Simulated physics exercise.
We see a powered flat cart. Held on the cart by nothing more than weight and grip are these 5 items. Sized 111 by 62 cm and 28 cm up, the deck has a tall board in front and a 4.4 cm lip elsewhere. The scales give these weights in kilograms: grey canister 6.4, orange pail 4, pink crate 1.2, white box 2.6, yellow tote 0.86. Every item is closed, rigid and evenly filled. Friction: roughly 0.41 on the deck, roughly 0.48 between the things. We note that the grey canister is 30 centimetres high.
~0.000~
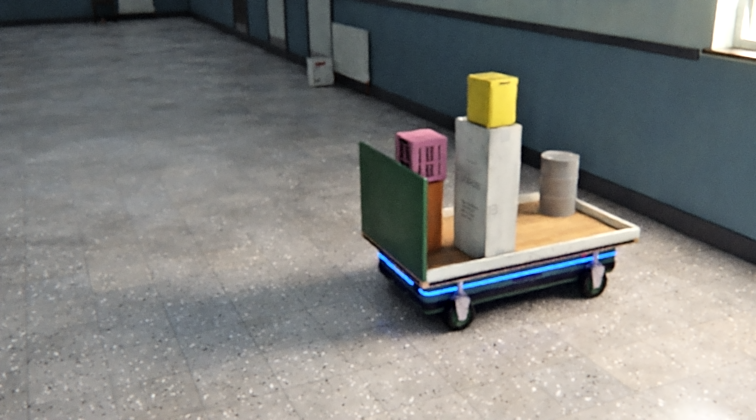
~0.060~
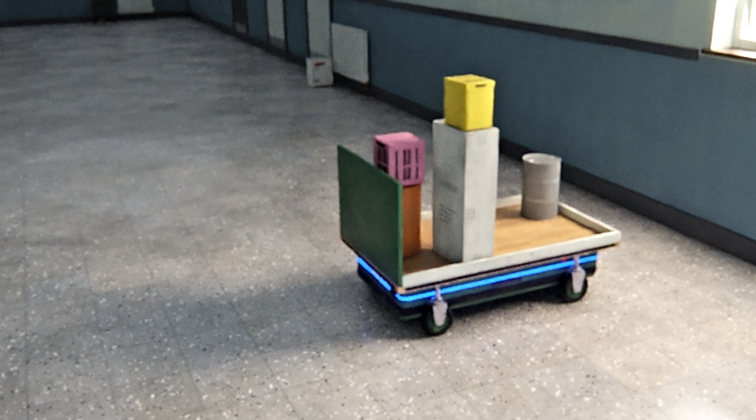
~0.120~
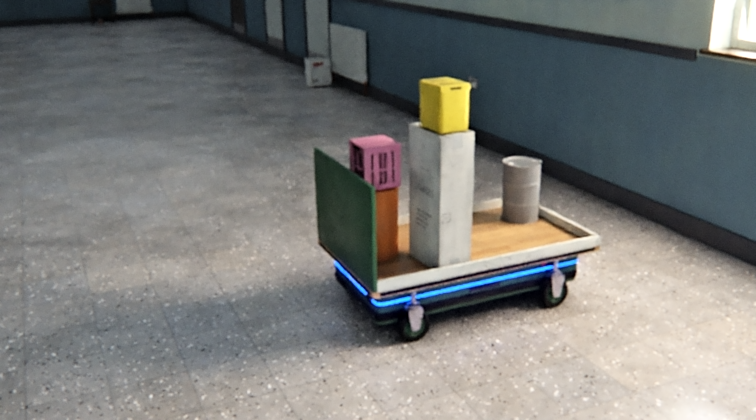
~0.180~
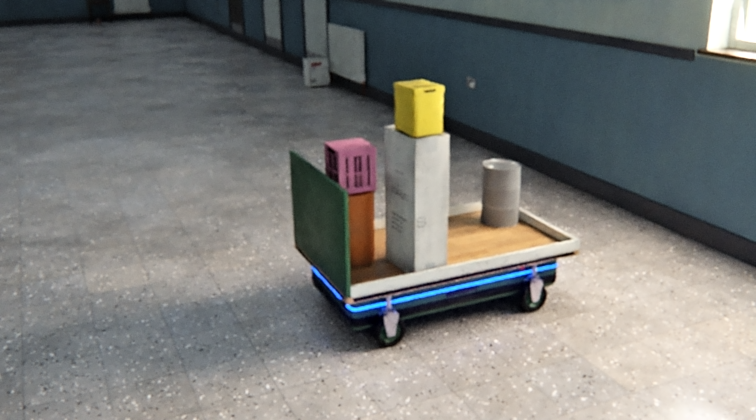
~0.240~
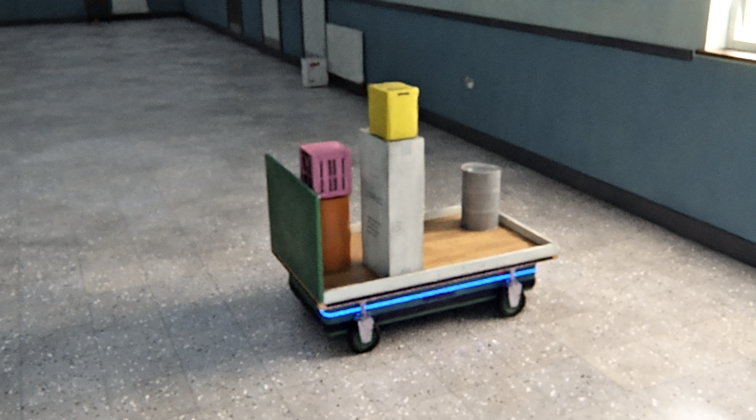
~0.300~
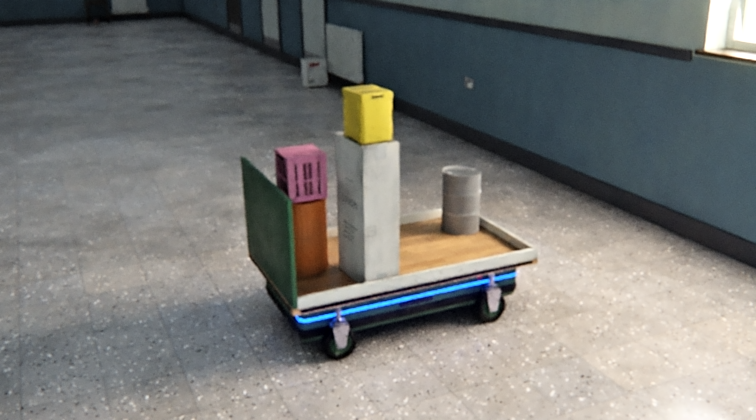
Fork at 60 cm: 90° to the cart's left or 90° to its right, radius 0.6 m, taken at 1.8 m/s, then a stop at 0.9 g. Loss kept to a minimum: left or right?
Right.
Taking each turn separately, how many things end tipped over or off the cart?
Going left: 5; going right: 4.
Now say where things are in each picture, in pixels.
In the first frame, 0 cm covered; grey canister (558, 184).
In the second frame, 11 cm covered; yellow tote (468, 103); pink crate (398, 160).
In the third frame, 22 cm covered; white box (440, 196); yellow tote (444, 106).
In the fourth frame, 32 cm covered; pink crate (350, 166); white box (416, 200).
In the fifth frame, 43 cm covered; yellow tote (393, 111); pink crate (325, 170).
In the sixth frame, 54 cm covered; grey canister (461, 200); orange pail (301, 232).
Turning left. By 0.80 s, 144 cm covered, turned 66°; orange pail, pink crate, white box and yellow tote now off the cart; grey canister tilted 9° near (281, 256).
By 1.20 s, 202 cm covered, turned 90°; grey canister now off the cart.
When it is over (1.8 s), off the cart, grey canister, orange pail, pink crate, white box and yellow tote.
Turning right instead, orange pail, pink crate, white box and yellow tote tipped over or off the cart, 4 of 5 in all.
